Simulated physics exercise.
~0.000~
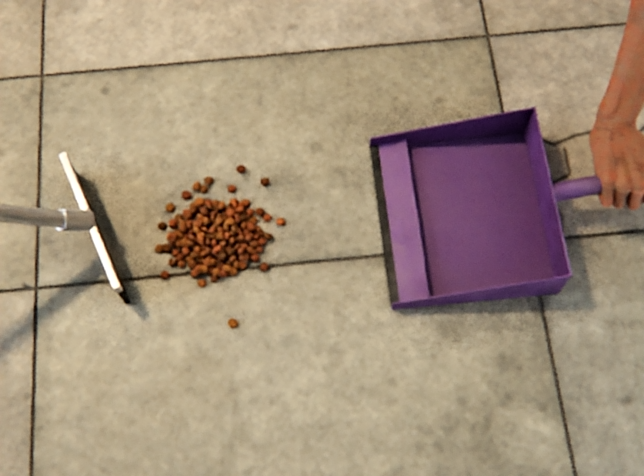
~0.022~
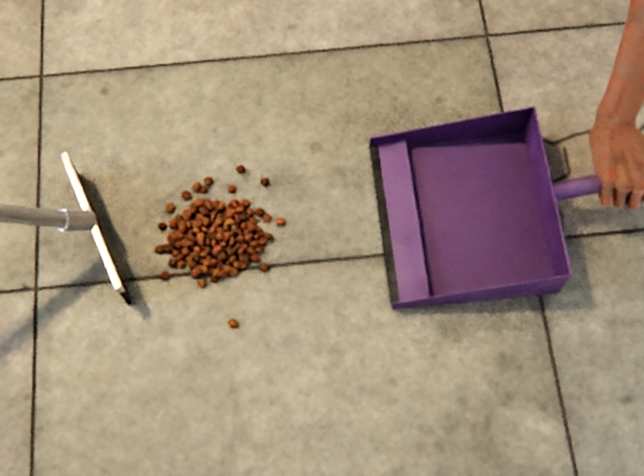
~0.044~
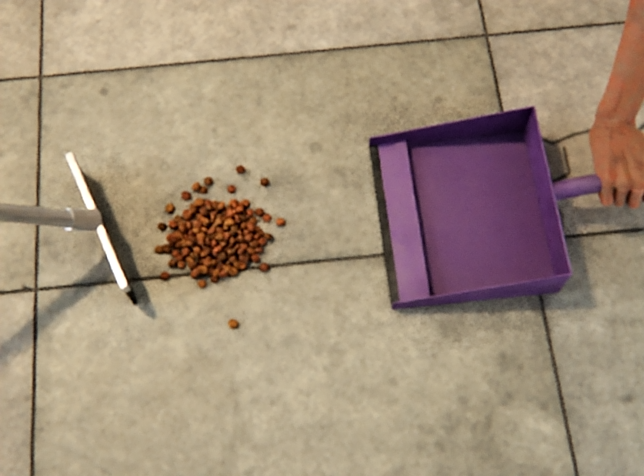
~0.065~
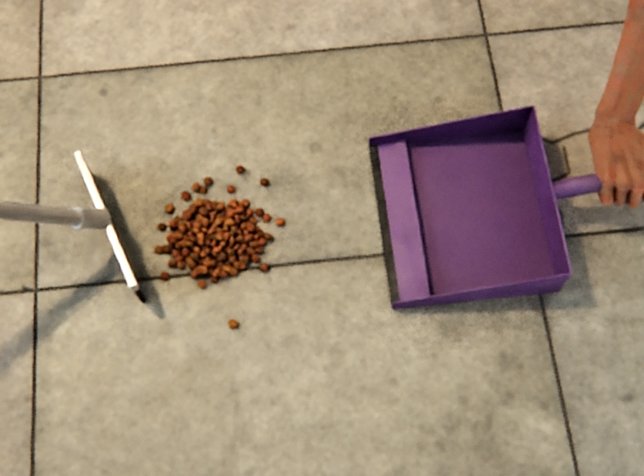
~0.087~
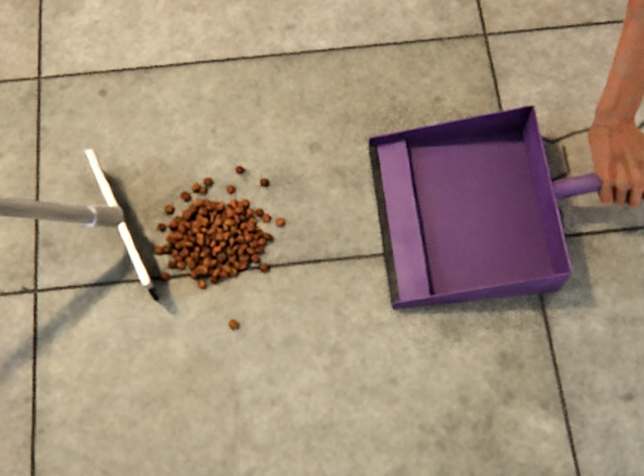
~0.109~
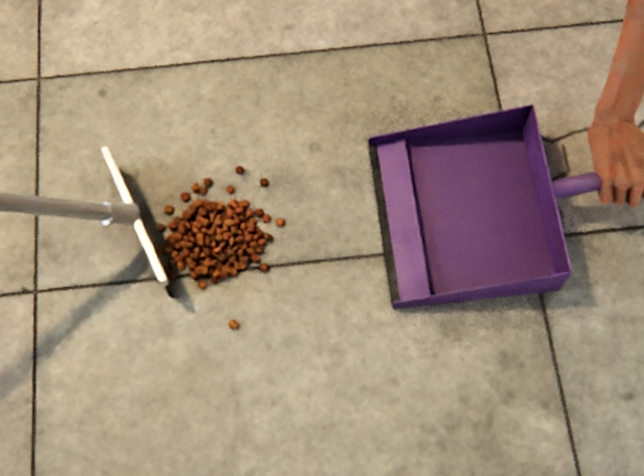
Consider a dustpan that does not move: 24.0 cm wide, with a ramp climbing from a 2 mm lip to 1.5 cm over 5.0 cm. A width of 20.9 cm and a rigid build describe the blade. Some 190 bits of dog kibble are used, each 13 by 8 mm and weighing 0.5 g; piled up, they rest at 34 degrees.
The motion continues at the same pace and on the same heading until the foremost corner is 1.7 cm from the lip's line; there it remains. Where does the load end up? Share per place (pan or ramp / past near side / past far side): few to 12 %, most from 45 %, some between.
In the pan or on its ramp: Some. Past the pan's near side: Few. Past the pan's far side: Some.
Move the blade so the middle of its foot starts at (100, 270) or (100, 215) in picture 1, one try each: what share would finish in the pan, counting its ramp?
Roughly 25 % and 25 %.
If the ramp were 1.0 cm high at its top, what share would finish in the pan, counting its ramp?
I'd put it near 35 per cent, ramp counted.
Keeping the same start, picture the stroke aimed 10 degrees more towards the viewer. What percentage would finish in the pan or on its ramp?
In that case around 30 per cent.
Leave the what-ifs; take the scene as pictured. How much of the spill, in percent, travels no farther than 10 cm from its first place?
0 percent, roughly.
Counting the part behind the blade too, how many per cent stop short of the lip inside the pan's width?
I'd put it near 50 per cent.
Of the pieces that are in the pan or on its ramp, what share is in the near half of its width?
I'd say near 30 per cent.
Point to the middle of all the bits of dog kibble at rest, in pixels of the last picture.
Near (371, 184).
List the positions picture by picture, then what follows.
Blade from (118, 288) to (66, 159), moved 0.0 cm, 0 of the pieces shifted so far; middle of the pieces at (216, 236); pan at (475, 216), in the first frame.
Blade from (120, 289) to (67, 160), moved 0.2 cm, 0 of the pieces shifted so far; middle of the pieces at (216, 237), in the second frame.
Blade from (126, 288) to (72, 159), moved 1.0 cm, 0 of the pieces shifted so far; middle of the pieces at (216, 237), in the third frame.
Blade from (135, 287) to (80, 158), moved 2.1 cm, 0 of the pieces shifted so far; middle of the pieces at (216, 237), in the fourth frame.
Blade from (148, 284) to (92, 156), moved 3.8 cm, 0 of the pieces shifted so far; middle of the pieces at (215, 237), in the fifth frame.
Blade from (164, 281) to (107, 154), moved 5.9 cm, 1 of the pieces shifted so far; middle of the pieces at (215, 238); pan at (474, 214). Its pace works out near 0.99 m/s, heading 6 degrees away from the viewer's side, in the sixth frame.
Then, at 0.25 s, middle of the blade 18 cm from the lip; 0 % over the lip, far side 0 %, near side 0 %.
Then, at 0.35 s, middle of the blade 8 cm from the lip; 0 % over the lip, far side 10 %, near side 0 %.
Then, at 0.58 s, middle of the blade 5 cm from the lip; 30 % over the lip, far side 20 %, near side 0 %.
At rest (1.2 s), pan 30 %, near side 0 %, far side 20 %, in front of the lip or behind the blade 50 %.
